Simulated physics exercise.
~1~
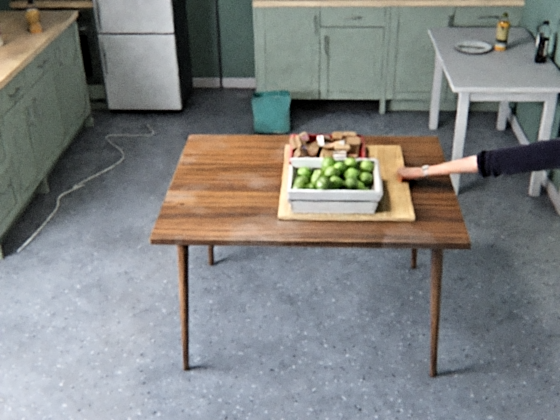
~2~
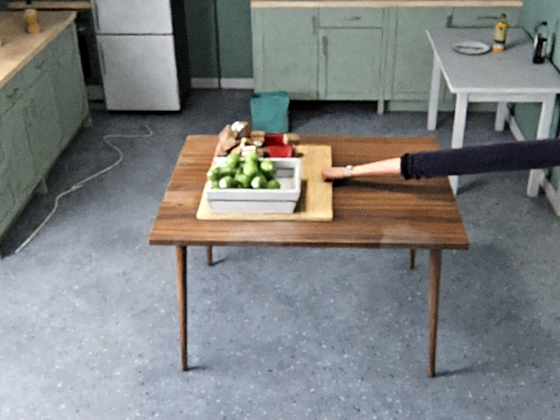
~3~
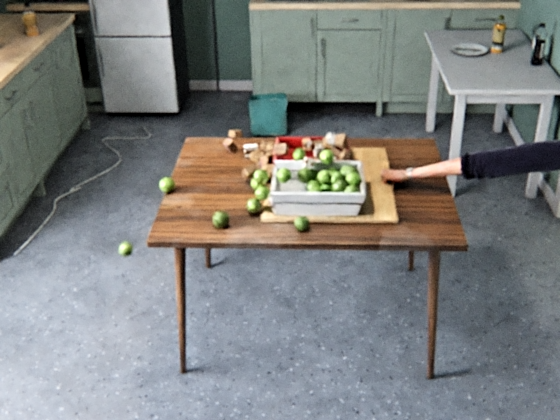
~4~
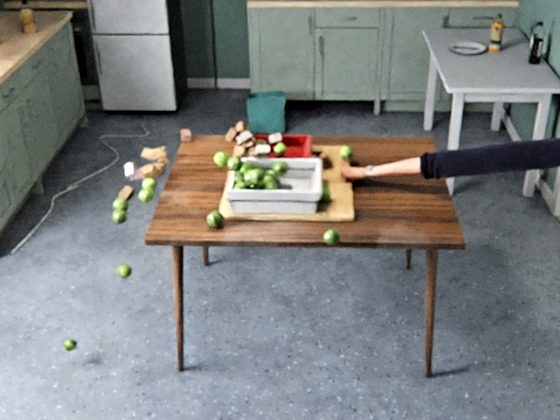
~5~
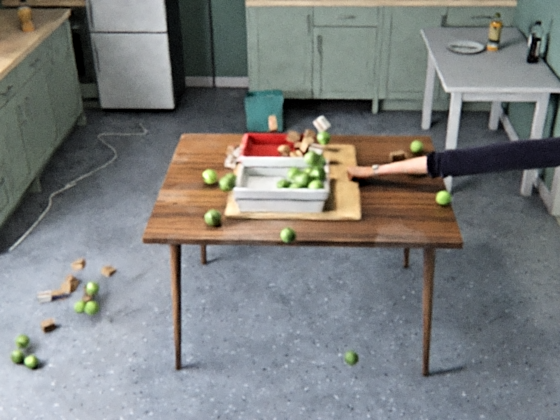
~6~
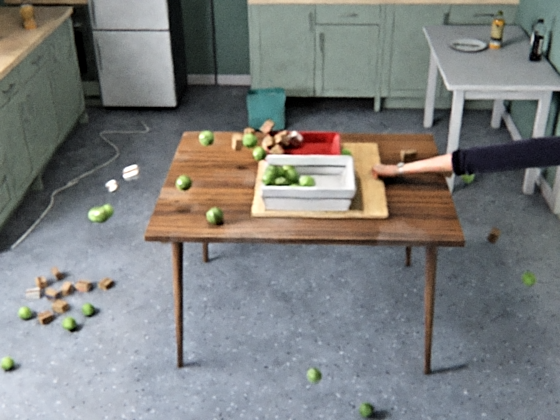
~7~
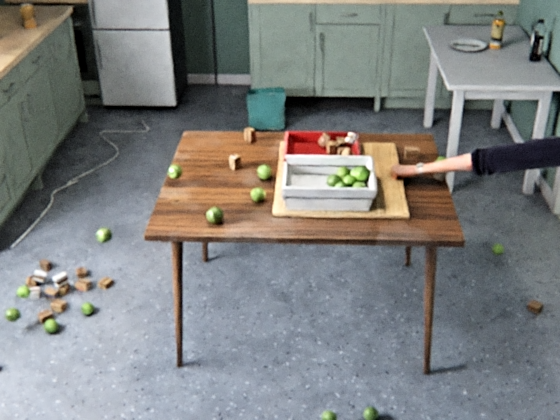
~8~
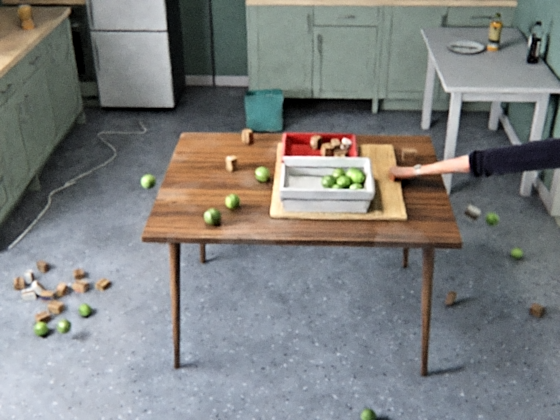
Green apples and small brown blocks scatter onto table and floor as a hand shakes two baskets.
